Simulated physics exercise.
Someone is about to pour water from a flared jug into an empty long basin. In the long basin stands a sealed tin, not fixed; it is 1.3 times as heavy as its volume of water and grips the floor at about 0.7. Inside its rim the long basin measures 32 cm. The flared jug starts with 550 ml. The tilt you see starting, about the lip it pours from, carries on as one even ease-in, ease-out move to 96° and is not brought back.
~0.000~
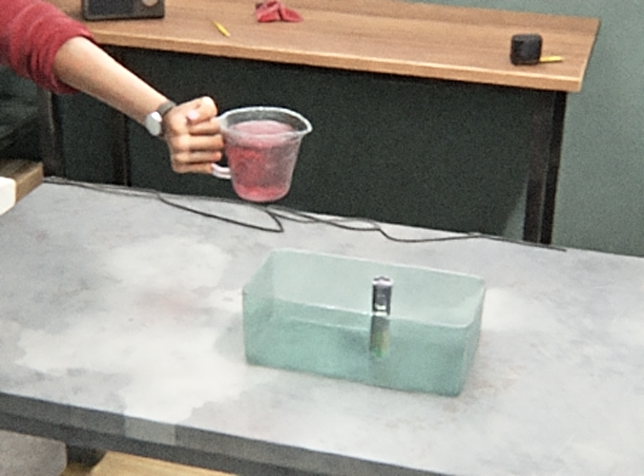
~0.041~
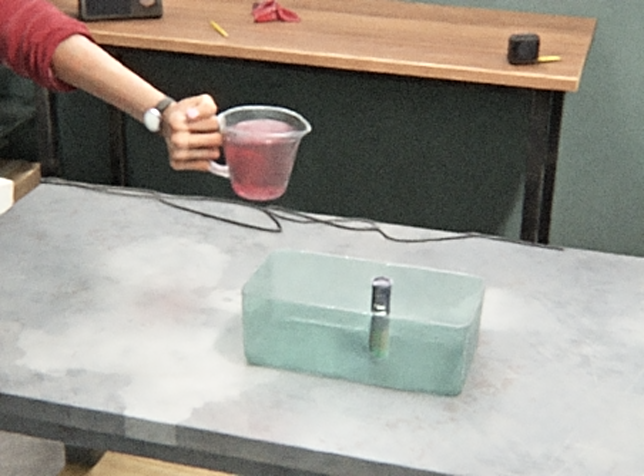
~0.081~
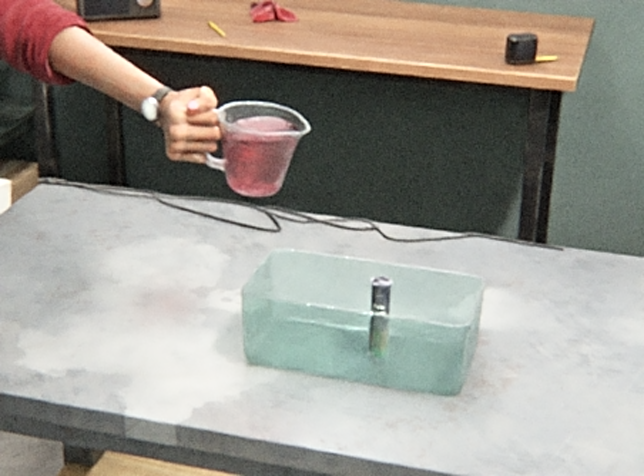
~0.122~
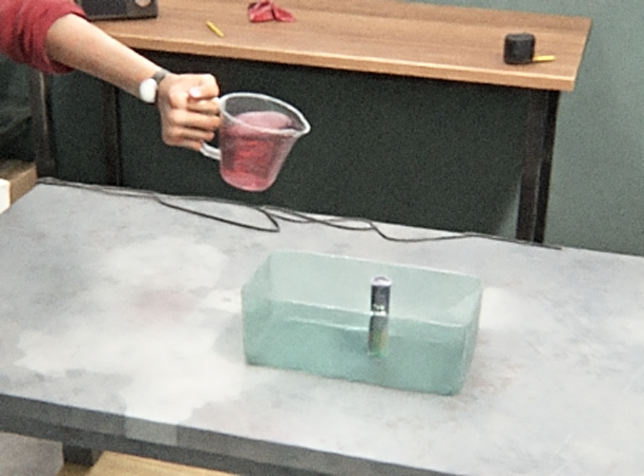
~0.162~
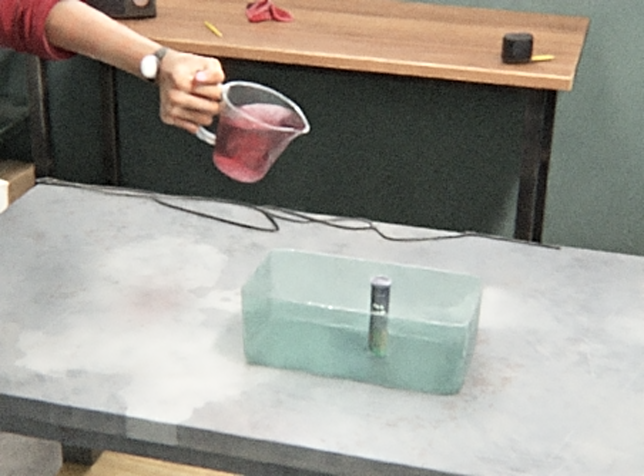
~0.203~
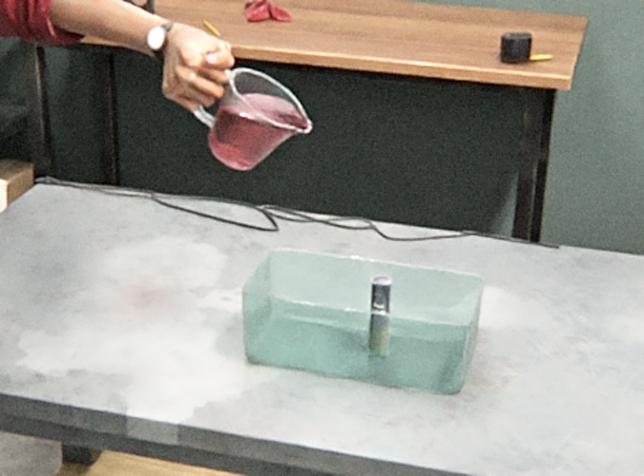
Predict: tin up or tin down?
It keeps standing.
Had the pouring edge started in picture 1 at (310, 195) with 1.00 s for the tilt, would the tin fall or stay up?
Then it topples.
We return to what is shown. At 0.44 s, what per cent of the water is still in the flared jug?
Near 54 in a hundred.
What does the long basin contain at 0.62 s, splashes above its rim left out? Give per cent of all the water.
Some 38 per cent.
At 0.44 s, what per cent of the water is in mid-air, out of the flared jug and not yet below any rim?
About 44 per cent.
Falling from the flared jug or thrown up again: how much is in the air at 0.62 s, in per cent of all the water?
Some 54 per cent.
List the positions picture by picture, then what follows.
In the first frame, tilt 0°; pouring edge (310, 129); surface from (227, 128) to (300, 136); the long basin's rim runs from (257, 270) to (478, 303); the tin's top is at (382, 285).
In the second frame, tilt 2°; pouring edge (309, 129); surface from (226, 127) to (300, 135).
In the third frame, tilt 6°; pouring edge (309, 130); surface from (226, 125) to (301, 131).
In the fourth frame, tilt 13°; pouring edge (308, 130); surface from (225, 120) to (303, 127).
In the fifth frame, tilt 22°; pouring edge (308, 130); surface from (225, 111) to (305, 124).
In the sixth frame, tilt 33°; pouring edge (308, 130); surface from (226, 99) to (301, 120); 2 per cent is over the edge.
By 0.44 s the tilt is 92° and 55 per cent is still to pour; the tin stands where it began.
By 0.62 s the tilt is 96° and 8 per cent is still to pour; the tin stands where it began.
By 0.81 s the tilt is 96° and 1 per cent is still to pour; the tin stands where it began.
By 1.01 s the tilt is 96° and 0 per cent is still to pour; the tin stands where it began.
At rest the tin stands where it began.
